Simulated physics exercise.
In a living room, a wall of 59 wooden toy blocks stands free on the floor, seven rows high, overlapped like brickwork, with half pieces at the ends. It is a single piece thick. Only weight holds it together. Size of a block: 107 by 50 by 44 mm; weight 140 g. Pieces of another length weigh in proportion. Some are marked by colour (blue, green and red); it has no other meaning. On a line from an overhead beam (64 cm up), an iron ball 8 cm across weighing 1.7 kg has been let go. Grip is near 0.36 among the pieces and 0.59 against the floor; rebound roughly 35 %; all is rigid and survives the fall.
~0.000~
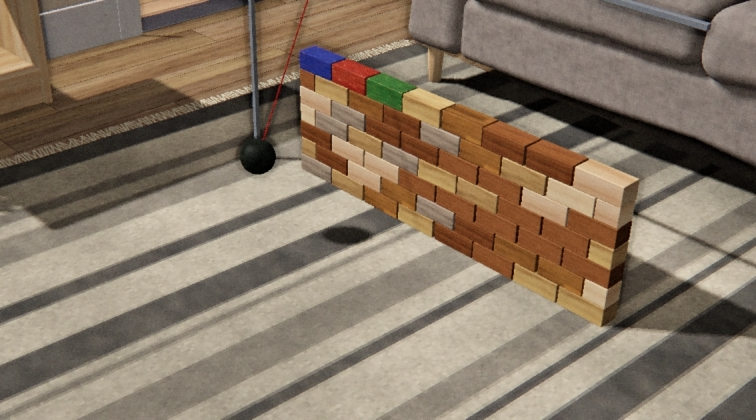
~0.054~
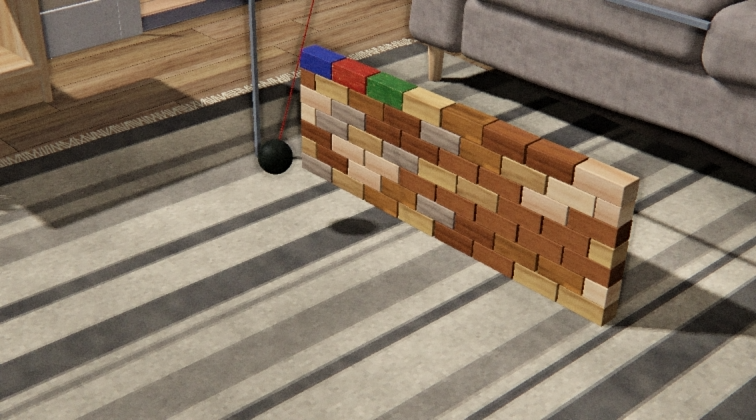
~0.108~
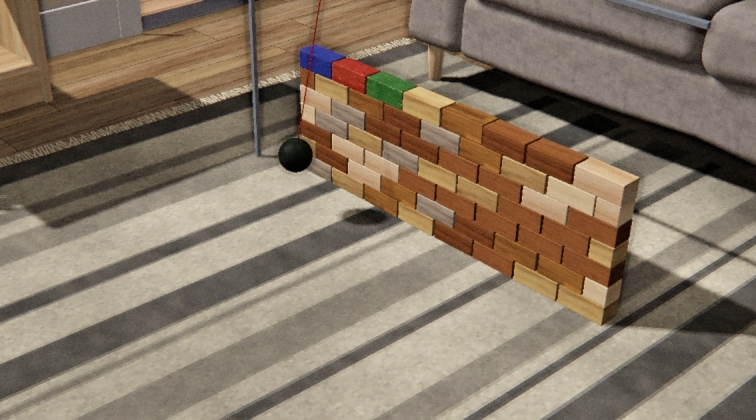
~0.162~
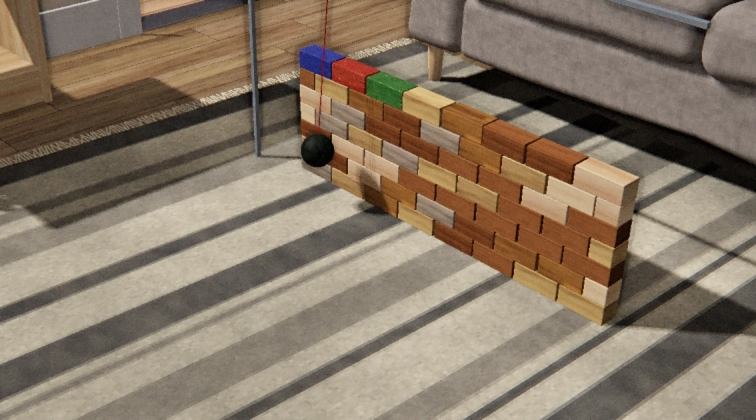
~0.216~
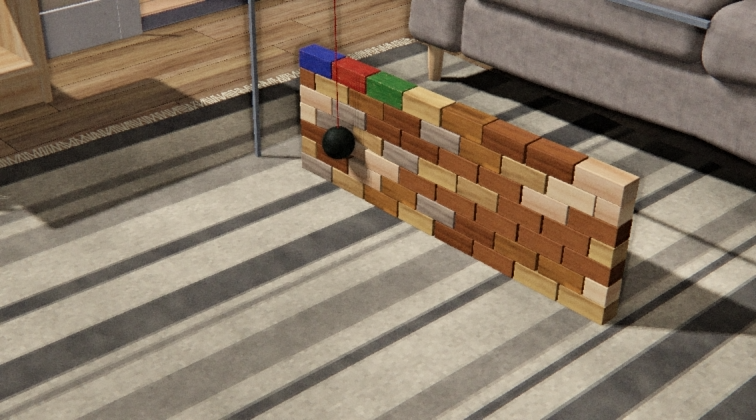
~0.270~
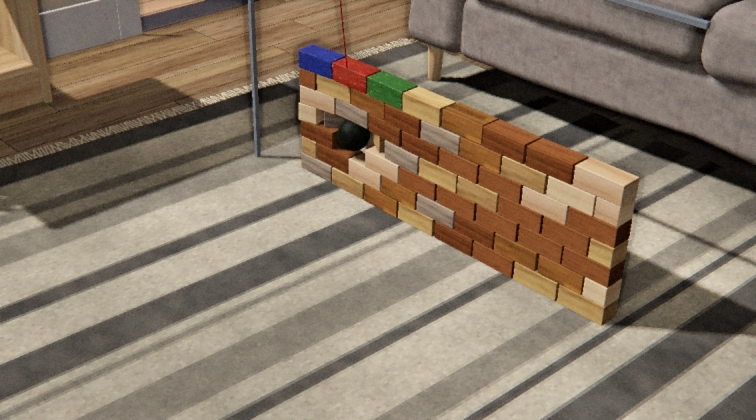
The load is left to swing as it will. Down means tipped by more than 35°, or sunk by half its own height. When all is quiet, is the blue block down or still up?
That block comes down.
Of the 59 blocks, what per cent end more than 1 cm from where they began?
Shifted: 20 per cent.
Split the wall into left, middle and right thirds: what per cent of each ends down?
In per cent: Left 40, middle 0, right 0.
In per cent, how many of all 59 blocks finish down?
Near 15 per cent.
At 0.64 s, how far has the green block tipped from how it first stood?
Some 15°.
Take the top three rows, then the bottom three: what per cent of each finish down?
From the top 20, from the bottom 0 per cent.
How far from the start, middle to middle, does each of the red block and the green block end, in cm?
Red 28, green 30.
By 0.64 s, line 18° past plumb; 4 of the 59 blocks down; blue block tilted 15°; red block tilted 58°, 18 mm lower.
By 1.08 s, line 13° before plumb; 9 of the 59 blocks down; blue block upside down; red block upside down.
When it is over (2.0 s), line 20° past plumb; 9 of the 59 blocks down; blue block on its side; red block upside down; green block on its side. In pixels of the last frame, middles, blue block near (215, 157), red block near (325, 199).
